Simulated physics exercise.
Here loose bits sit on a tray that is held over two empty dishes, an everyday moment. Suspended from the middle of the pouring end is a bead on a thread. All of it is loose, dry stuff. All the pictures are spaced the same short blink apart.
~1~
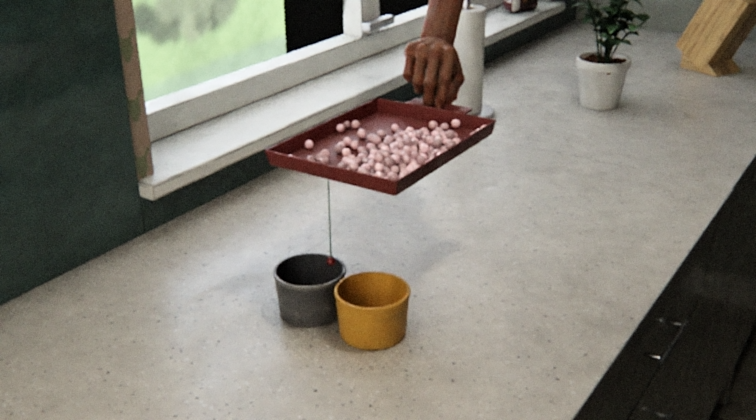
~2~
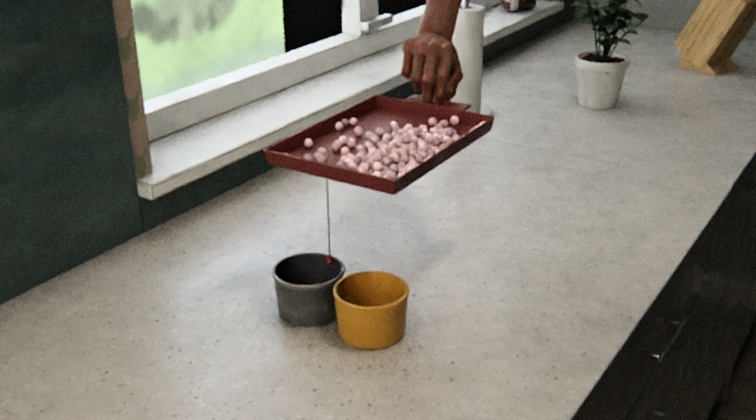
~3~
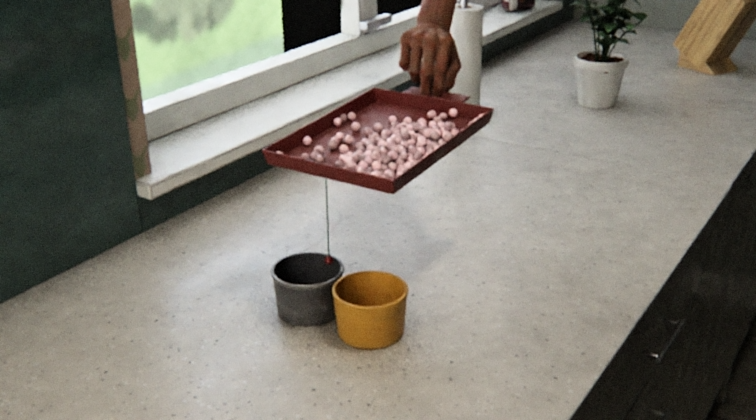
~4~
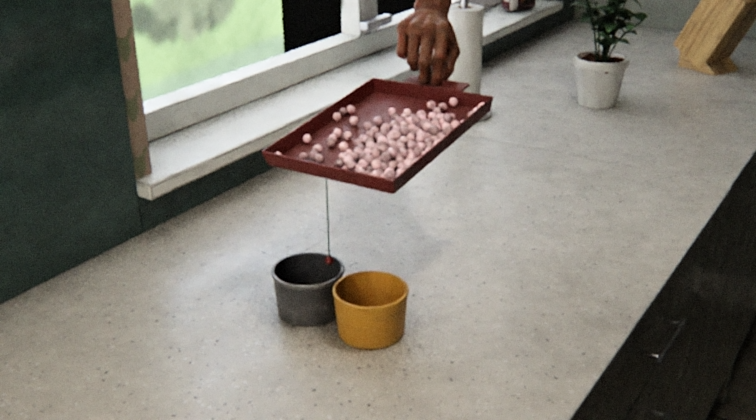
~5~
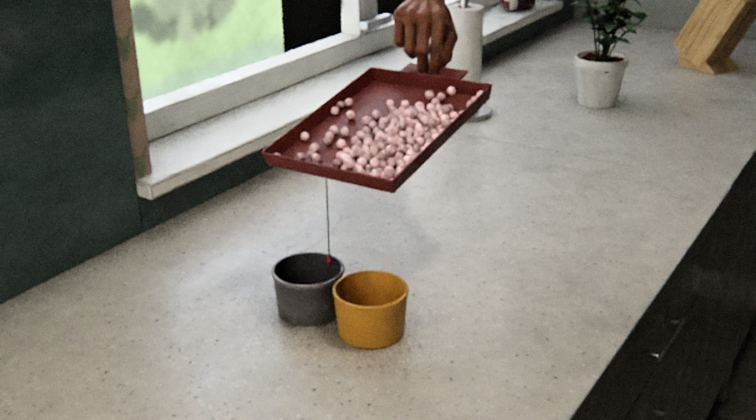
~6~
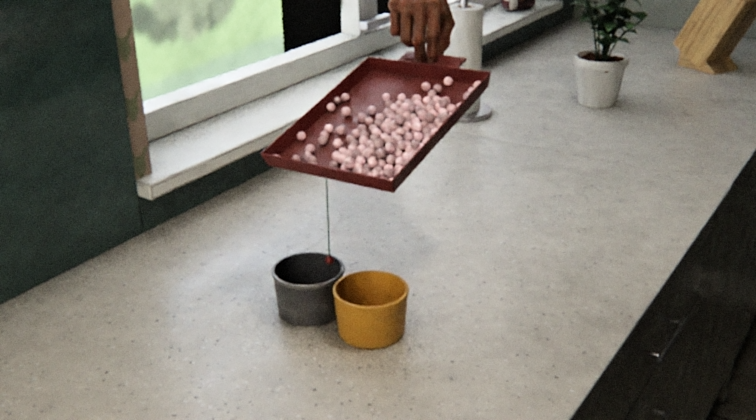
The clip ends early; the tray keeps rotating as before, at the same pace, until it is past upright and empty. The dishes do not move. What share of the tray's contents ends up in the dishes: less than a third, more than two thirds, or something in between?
By the end the two dishes capture a poor share, below a third.
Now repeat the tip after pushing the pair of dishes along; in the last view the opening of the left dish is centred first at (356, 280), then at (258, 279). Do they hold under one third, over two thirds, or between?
First: Under a third; second: Beyond two thirds.
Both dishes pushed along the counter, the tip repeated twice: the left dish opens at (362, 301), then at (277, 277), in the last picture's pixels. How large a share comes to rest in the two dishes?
The first position comes out at 10 per cent, the other at 70 per cent.
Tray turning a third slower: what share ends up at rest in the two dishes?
Estimate: Around 10%.
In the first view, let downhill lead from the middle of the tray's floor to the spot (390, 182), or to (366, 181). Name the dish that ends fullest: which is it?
Toward the first point it's the dish to the right; toward the second, the dish to the right.
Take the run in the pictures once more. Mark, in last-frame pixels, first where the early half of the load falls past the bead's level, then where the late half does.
Close to (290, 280), then close to (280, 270).
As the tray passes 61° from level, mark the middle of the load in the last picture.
I'd mark the middle close to (340, 145).
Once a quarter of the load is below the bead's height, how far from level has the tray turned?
Roughly 85 degrees.
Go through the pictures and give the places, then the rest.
The first frame shows corners of the pouring end at (269, 150) and (395, 180), level; middle of the load at (402, 155), sugar pearls; left dish at (289, 301); right dish at (352, 323); bead on its thread at (331, 261).
The second frame shows corners of the pouring end at (268, 149) and (394, 179), level; middle of the load at (401, 153).
The third frame shows corners of the pouring end at (267, 149) and (392, 178), tipped barely, level across its low end; middle of the load at (399, 149), a stray few on the move.
The fourth frame shows corners of the pouring end at (266, 150) and (392, 179), tipped a little, level across its low end; middle of the load at (399, 145), a small part on the move.
The fifth frame shows corners of the pouring end at (265, 151) and (391, 178), tipped a little, level across its low end; middle of the load at (398, 140), a small part on the move.
The sixth frame shows corners of the pouring end at (265, 152) and (391, 178), tipped clearly, level across its low end; middle of the load at (396, 136), about a third on the move; left dish at (288, 300); right dish at (351, 322).
Soon, tray tipped steeply; nearly all on the tray; a stray few in the left dish; a stray few outside both; a stray few in the air.
A while on, tray tipped right over; a small part on the tray; a stray few in the left dish; about two thirds outside both; about a quarter in the air.
Towards the end, tray tipped past a quarter turn; a small part in the left dish; nearly all outside both.
Finally, tray tipped past a quarter turn; none in the right dish; a small part in the left dish; nearly all outside both.
